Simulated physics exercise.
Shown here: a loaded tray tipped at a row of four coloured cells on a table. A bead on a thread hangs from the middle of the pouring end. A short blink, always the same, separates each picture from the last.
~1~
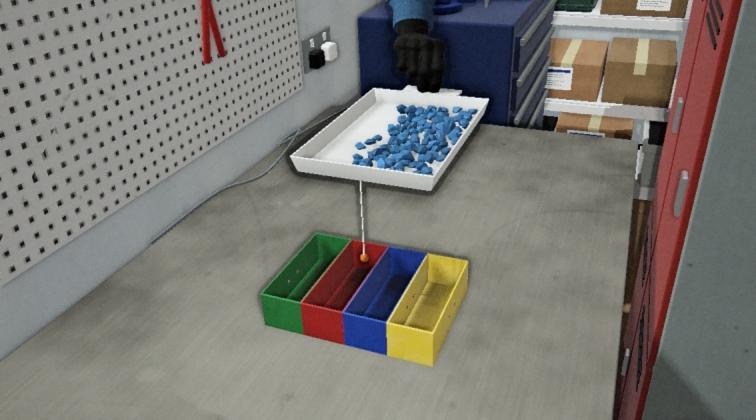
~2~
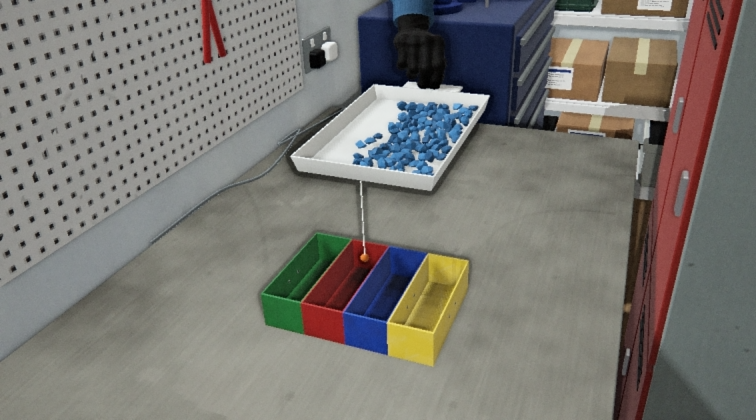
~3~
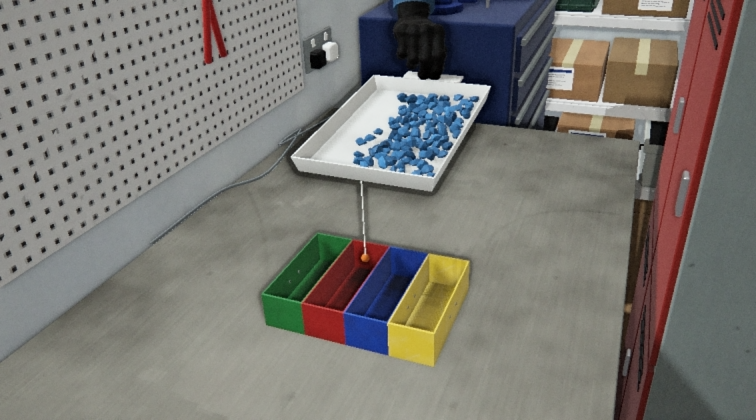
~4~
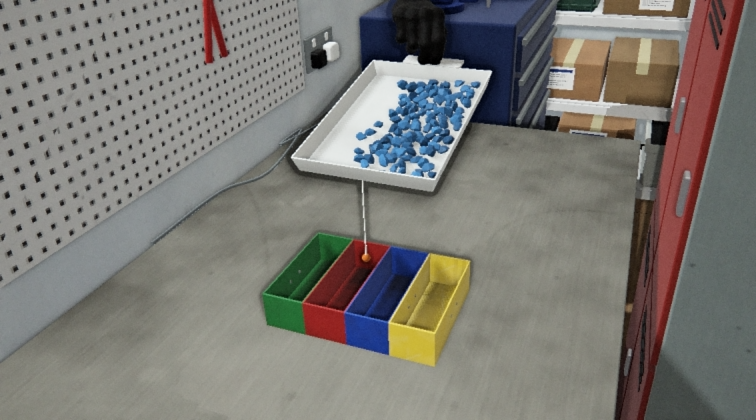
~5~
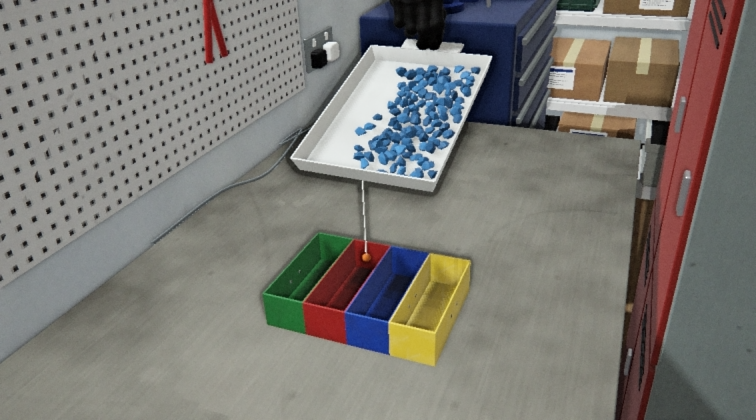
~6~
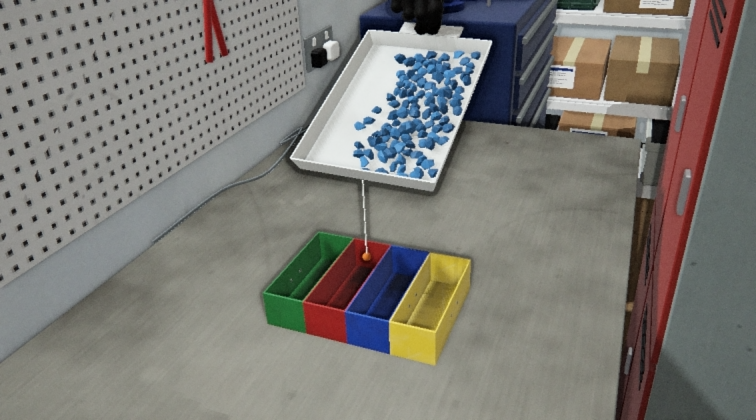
We see a gloved hand gripping the far end of a white tray of blue stones above green, red, blue and yellow bins; the hand gradually raises that end, tilting the tray toward the bins while the stones stay bunched on the right.
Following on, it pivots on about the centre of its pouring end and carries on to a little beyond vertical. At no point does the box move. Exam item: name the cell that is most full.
Answer: Blue.
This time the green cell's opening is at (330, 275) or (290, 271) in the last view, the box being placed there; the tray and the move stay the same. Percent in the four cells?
Trial 1 near 90 %, trial 2 near 90 %.
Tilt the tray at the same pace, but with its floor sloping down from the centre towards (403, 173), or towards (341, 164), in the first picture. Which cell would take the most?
The first time it is the cell in yellow, and the second time it is green.
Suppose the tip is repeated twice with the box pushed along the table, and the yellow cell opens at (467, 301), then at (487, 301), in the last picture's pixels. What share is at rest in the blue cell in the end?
About 30 per cent, then about 20 per cent.
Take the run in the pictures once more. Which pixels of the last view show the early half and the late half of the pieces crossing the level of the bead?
(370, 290), then (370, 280).
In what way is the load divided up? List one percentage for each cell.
In per cent, green cell 10, red cell 20, blue cell 30 and yellow cell 20.
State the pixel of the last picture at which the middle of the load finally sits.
Once nothing moves, the middle sits near (373, 326).
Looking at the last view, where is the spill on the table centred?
Roughly at (293, 407).
Soon, tray tipped steeply; nearly all on the tray; a stray few falling or outside the box.
A while on, tray tipped past a quarter turn; about a quarter on the tray; about a quarter in the blue cell; a small part in the red cell; a small part in the yellow cell; a small part in the green cell; about a third falling or outside the box.
Towards the end, tray tipped past a quarter turn; about a third in the blue cell; about a quarter in the red cell; about a quarter in the yellow cell; a small part in the green cell; about a quarter falling or outside the box.
Finally, tray tipped past a quarter turn; about a third in the blue cell; about a quarter in the red cell; about a quarter in the yellow cell; a small part in the green cell; about a quarter outside the box.
